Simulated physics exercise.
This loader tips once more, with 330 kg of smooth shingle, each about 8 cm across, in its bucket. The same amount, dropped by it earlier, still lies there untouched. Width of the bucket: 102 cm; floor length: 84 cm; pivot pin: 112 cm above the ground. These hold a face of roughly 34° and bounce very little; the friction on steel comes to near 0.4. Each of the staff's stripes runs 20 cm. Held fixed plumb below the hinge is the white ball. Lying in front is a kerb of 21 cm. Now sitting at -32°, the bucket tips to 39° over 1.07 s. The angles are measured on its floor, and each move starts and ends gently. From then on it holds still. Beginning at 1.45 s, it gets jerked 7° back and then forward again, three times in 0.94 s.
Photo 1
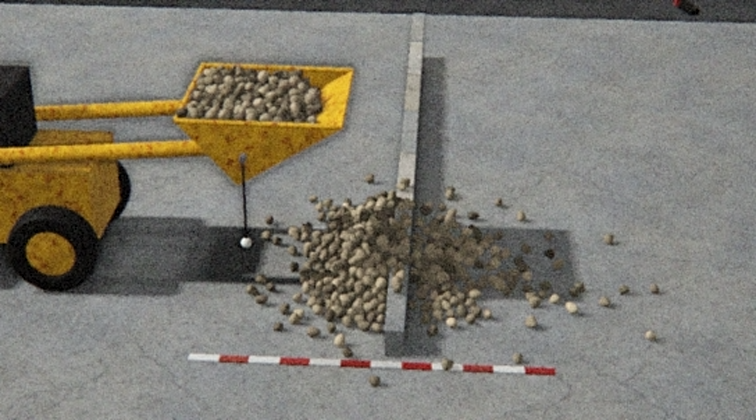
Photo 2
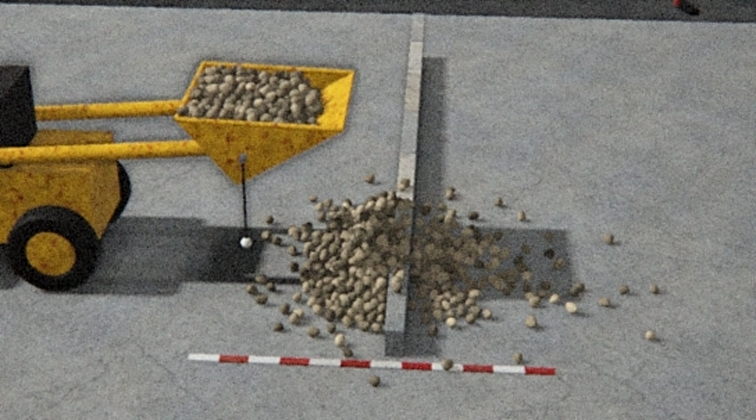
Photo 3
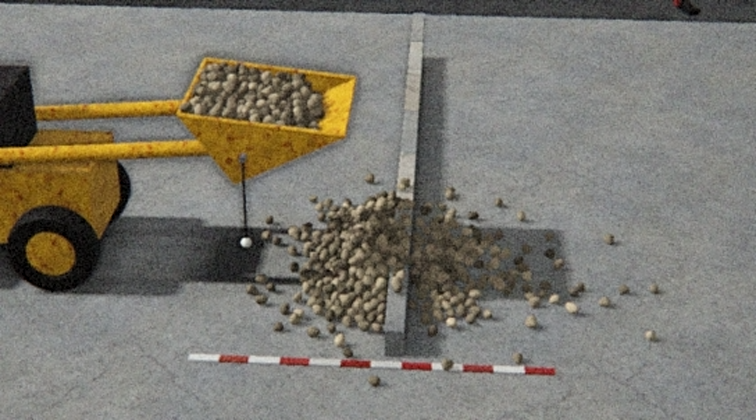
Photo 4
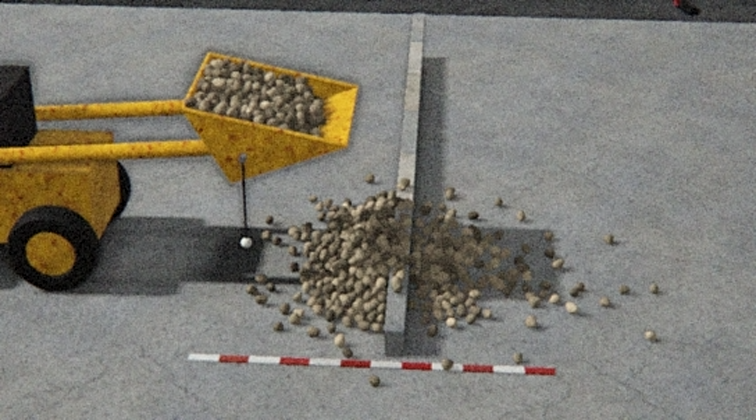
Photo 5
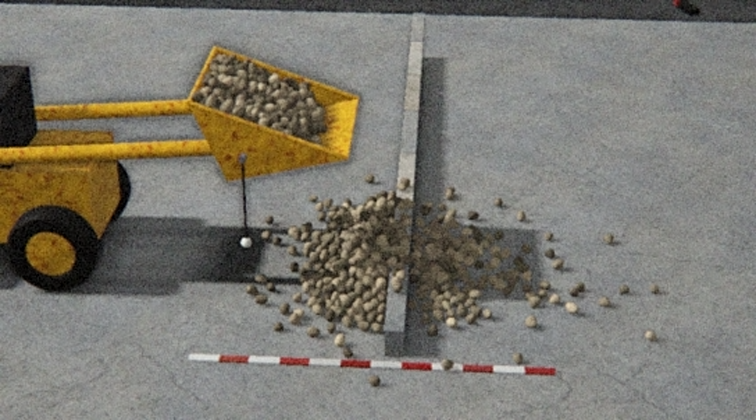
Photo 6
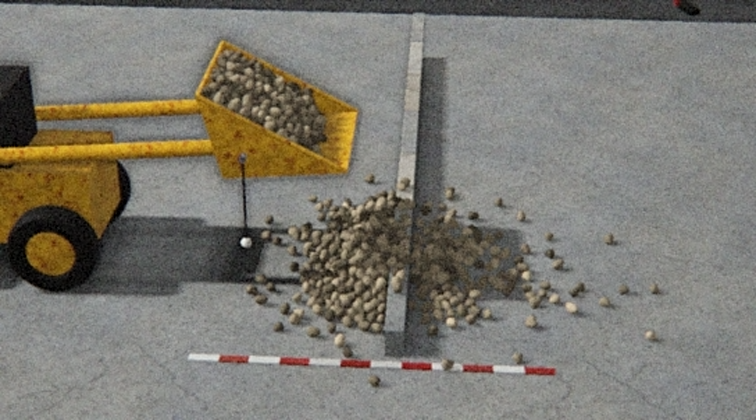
Yellow loader bucket full of rounded stones slowly tilting forward near a low kerb, where an earlier stone heap lies still.
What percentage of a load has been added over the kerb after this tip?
19 %.
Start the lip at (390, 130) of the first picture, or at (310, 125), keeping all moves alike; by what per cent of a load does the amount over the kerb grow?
Roughly 75 per cent, then 0 per cent.
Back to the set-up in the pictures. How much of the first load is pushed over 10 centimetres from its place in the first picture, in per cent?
Near 15 per cent, I reckon.
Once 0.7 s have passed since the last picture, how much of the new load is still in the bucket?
That works out to about 50 %.
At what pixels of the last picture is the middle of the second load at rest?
Middle: Approx. (358, 250) px.
Then, 0.4 s after the last picture the floor is at 28°; in per cent of one load, 100 in the bucket, 71 on this side of the kerb, 29 over the kerb; the foremost stones are at (609, 292).
Then, 0.7 s after the last picture the floor is at 39°; in per cent of one load, 52 in the bucket, 119 on this side of the kerb, 29 over the kerb; the foremost stones are at (609, 292).
Then, 2.4 s after the last picture the floor is at 39°; in per cent of one load, 0 in the bucket, 152 on this side of the kerb, 48 over the kerb; the foremost stones are at (611, 288).
Then, 5.0 s after the last picture the floor is at 39°; in per cent of one load, 0 in the bucket, 152 on this side of the kerb, 48 over the kerb; the foremost stones are at (611, 288). Net gain over the kerb, 19.
